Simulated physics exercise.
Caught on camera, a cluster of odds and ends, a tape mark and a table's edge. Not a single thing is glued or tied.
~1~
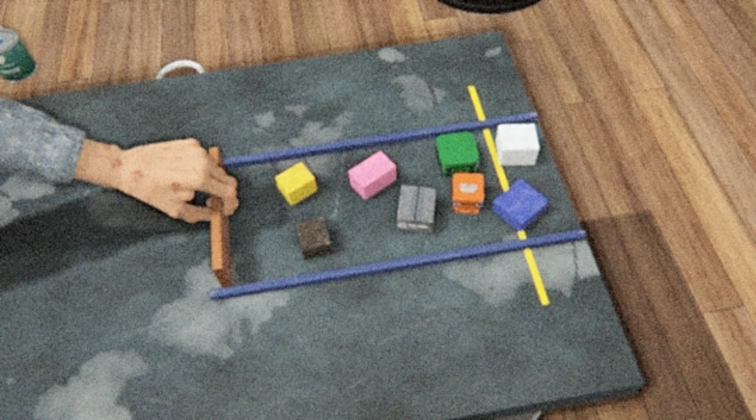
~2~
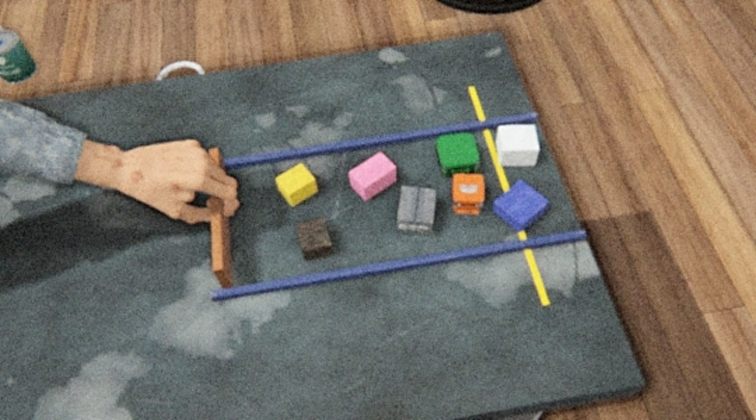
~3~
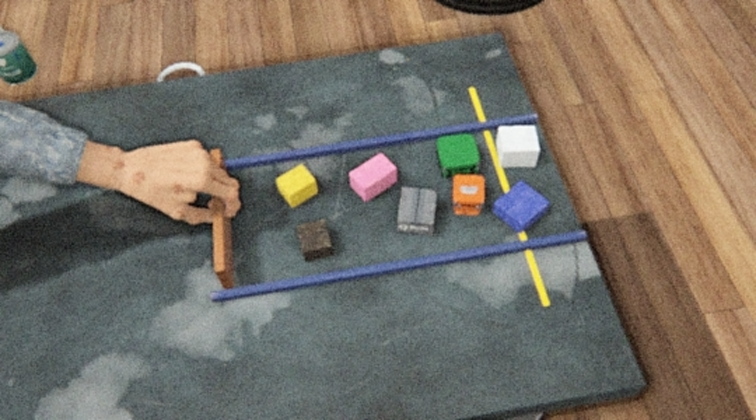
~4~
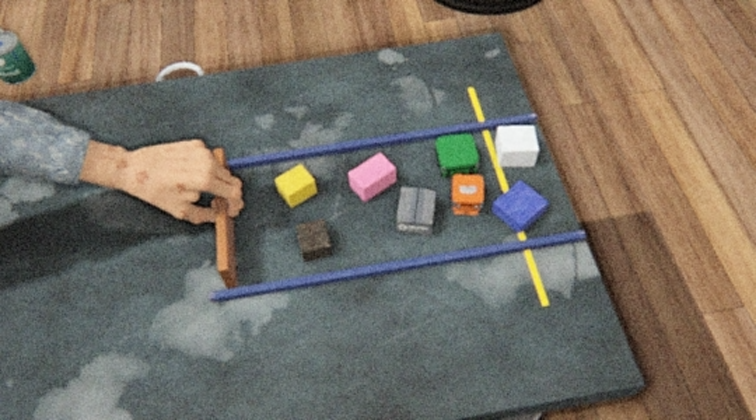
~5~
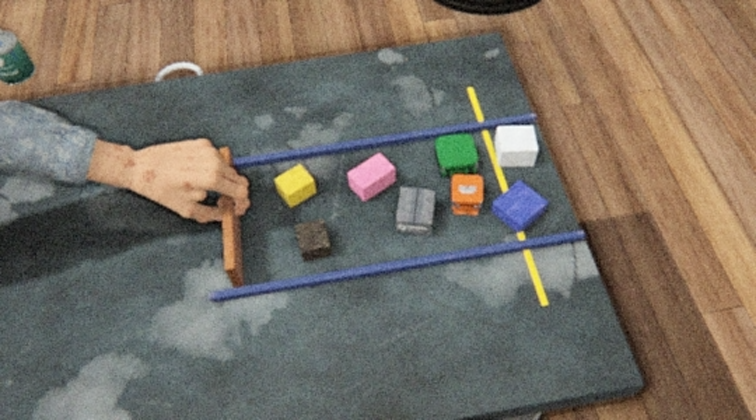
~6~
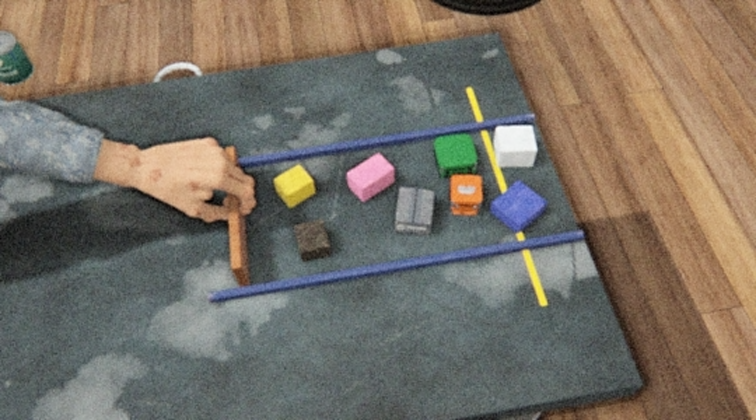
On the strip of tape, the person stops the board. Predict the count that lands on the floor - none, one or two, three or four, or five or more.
Drops: Between three and four.
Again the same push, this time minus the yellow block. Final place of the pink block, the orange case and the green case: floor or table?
The pink block keeps its place, the orange case ends up down and the green case keeps its place.
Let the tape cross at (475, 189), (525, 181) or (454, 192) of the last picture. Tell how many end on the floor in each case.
The counts come to 1, then 6, then 1.
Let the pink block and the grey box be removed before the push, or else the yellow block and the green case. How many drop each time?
1 in the first case, 2 in the second.
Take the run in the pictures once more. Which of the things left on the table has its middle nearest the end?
The pink block.
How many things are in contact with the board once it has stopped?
Total: 2.
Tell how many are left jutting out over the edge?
2 of them.
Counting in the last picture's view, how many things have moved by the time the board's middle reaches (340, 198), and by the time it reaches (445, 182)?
First 3 and then 8.
Soon after, none off yet; white block at rest near (515, 146); blue block at rest near (518, 207); green case at rest near (455, 156).
After that, none off yet; white block at rest near (517, 146); blue block at rest near (518, 207); green case displaced a little near (475, 153).
And then, one off so far; white block on its way down near (556, 225); blue block displaced about its own width near (559, 211); green case displaced well along near (537, 140).
In the end, the number that fall off is three or four; gone, orange case, green case, blue block and white block.
